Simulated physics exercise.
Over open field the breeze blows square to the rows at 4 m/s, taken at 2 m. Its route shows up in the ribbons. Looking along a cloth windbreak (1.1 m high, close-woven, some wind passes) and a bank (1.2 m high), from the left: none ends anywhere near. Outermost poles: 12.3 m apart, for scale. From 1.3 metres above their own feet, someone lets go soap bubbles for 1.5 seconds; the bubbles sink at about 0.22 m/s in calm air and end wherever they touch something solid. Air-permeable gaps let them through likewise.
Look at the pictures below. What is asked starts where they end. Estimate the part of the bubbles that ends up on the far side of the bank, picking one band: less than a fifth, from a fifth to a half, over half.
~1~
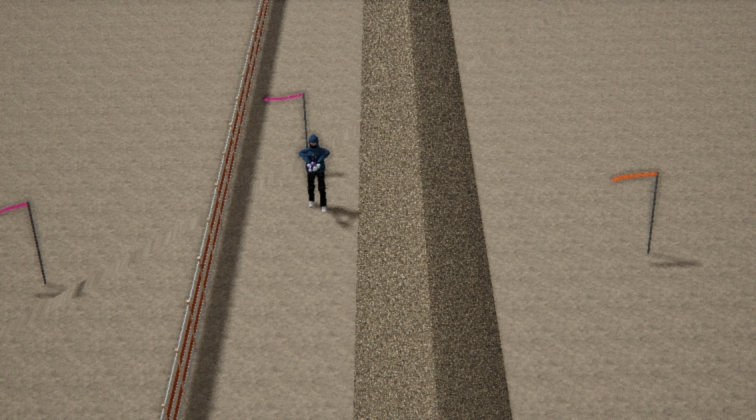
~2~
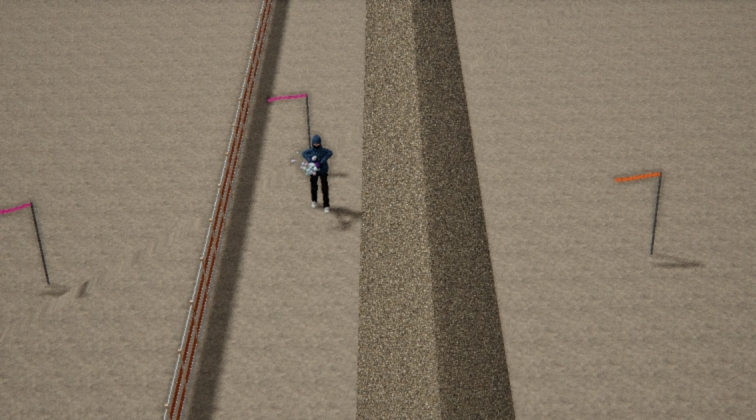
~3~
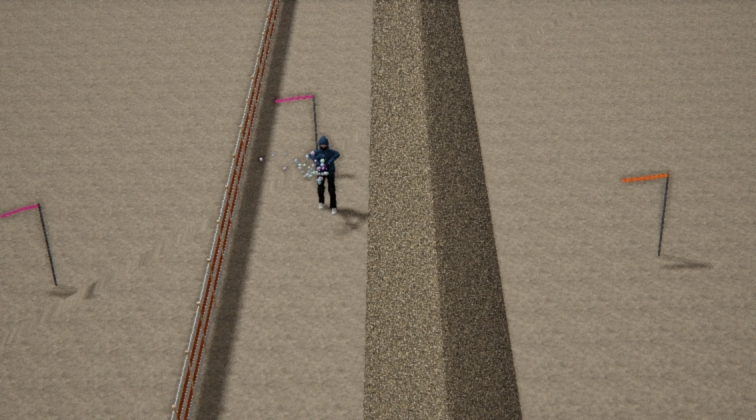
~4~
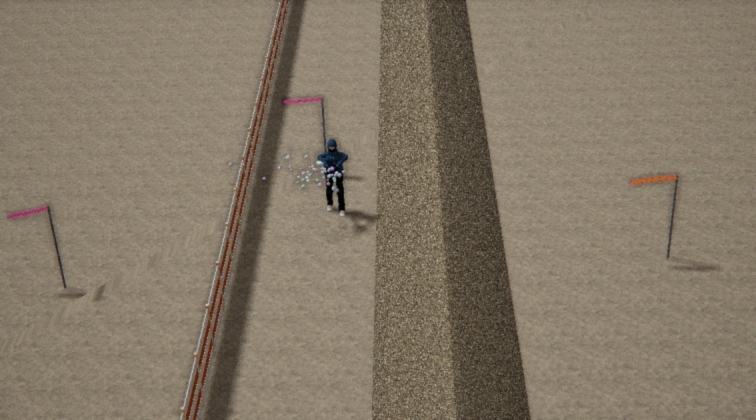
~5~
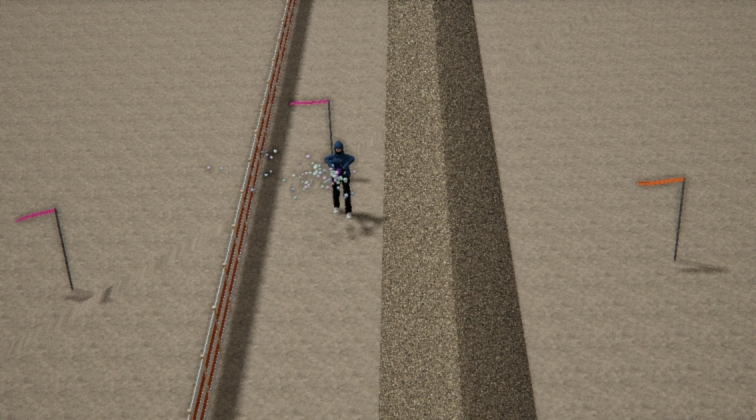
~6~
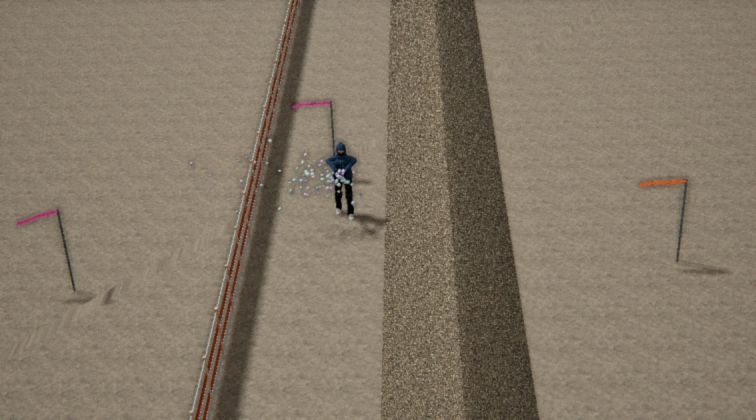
I would say less than a fifth.
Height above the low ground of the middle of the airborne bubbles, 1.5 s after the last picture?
The middle sits roughly 1.0 m above the low ground.
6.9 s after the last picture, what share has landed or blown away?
60 %.
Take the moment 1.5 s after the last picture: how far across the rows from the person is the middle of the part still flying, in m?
About 1.0 m.
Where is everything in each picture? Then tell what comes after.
The bubbles in the air span x = 310 to 320 around y = 170 and it comes from (314, 166), in the first frame.
The right ribbon ends at (615, 180), leaning 85 degrees to the left and the bubbles in the air span x = 300 to 320 around y = 170, in the second frame.
The inner ribbon ends at (275, 101), leaning 85 degrees to the left, the bubbles in the air span x = 290 to 325 around y = 170 and the top of the bank crosses (429, 172), in the third frame.
The left ribbon ends at (9, 217), leaning 75 degrees to the left and the bubbles in the air span x = 280 to 335 around y = 175, in the fourth frame.
The right ribbon ends at (638, 183), leaning 85 degrees to the left and the bubbles in the air span x = 265 to 345 around y = 175, in the fifth frame.
The inner ribbon ends at (293, 107), leaning 85 degrees to the left, the bubbles in the air span x = 245 to 350 around y = 180 and the top of the bank crosses (446, 178), in the sixth frame.
Then, 1.5 s after the last picture, 1 % is no longer flying here, and 0 % is beyond the bank; the middle of what still flies is 1.0 m above the low ground, near (285, 189).
Then, 3.0 s after the last picture, 15 % is no longer flying here, and 0 % is beyond the bank; the middle of what still flies is 0.8 m above the low ground, near (279, 196).
Then, 6.9 s after the last picture, 60 % is no longer flying here, and 0 % is beyond the bank; the middle of what still flies is 0.8 m above the low ground, near (235, 202).
Then, 19.0 s after the last picture, 97 % is no longer flying here, and 0 % is beyond the bank.
Then, 44.0 s after the last picture, 100 % is no longer flying here, and 0 % is beyond the bank.
